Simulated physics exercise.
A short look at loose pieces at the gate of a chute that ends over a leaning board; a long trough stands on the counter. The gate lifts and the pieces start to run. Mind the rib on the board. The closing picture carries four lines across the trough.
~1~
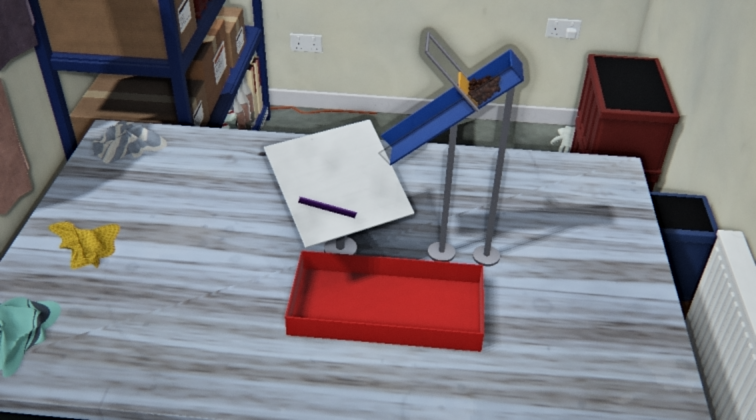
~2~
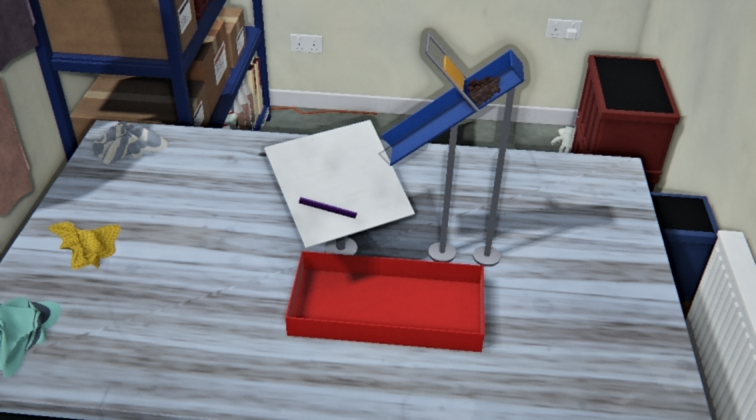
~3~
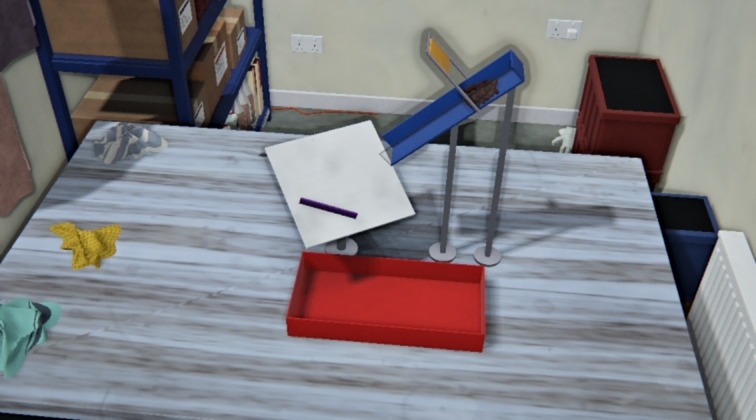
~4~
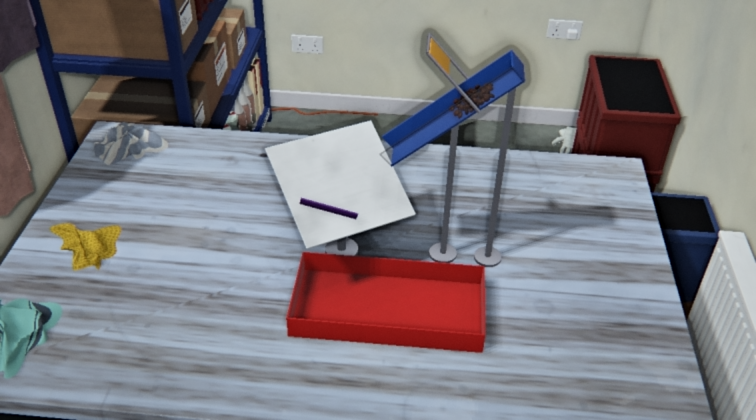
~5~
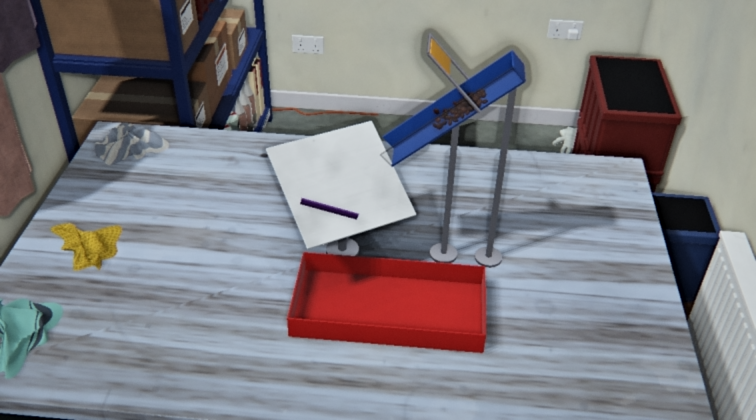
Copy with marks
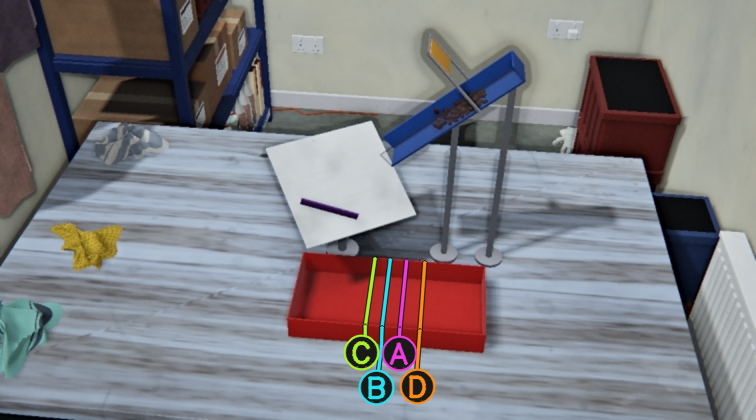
The clip opens on small brown pieces held behind a gate in a sloping blue chute, above a tilted white board with a dark purple rib and an empty red trough. The gate lifts, and the pieces begin sliding down the chute toward the left, still inside it at the end.
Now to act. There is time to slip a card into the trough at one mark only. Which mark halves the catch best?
Best: B.
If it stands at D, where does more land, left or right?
More lands on the left.
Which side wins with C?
Right.
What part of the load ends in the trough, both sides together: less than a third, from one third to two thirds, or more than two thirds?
From one third to two thirds.
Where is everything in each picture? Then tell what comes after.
The first frame shows load behind the gate (483, 86), flat chocolate drops; lip of the chute (391, 156), sloping fairly steeply.
The second frame shows middle of the board (340, 180), tilted gently; middle of its low edge (362, 230); of its high edge (319, 133).
The third frame shows front corners of the trough (287, 318) and (484, 334), empty; front of the load (470, 99).
The fourth frame shows middle of the load (471, 98); its front (452, 109), roughly a quarter of the way to the lip; rib from (301, 198) to (358, 214).
The fifth frame shows middle of the load (463, 108); its front (436, 126), roughly half of the way to the lip.
On the marked copy, line A crosses the front rim at (399, 328); line B crosses the front rim at (382, 326); line C crosses the front rim at (365, 325); line D crosses the front rim at (419, 329).
With A, of what is caught, almost all on the left of the divider, about a tenth on the right.
With B, of what is caught, roughly half on the left of the divider, roughly half on the right.
With C, of what is caught, about a tenth on the left of the divider, almost all on the right.
With D, of what is caught, every piece on the left of the divider, not one piece on the right.
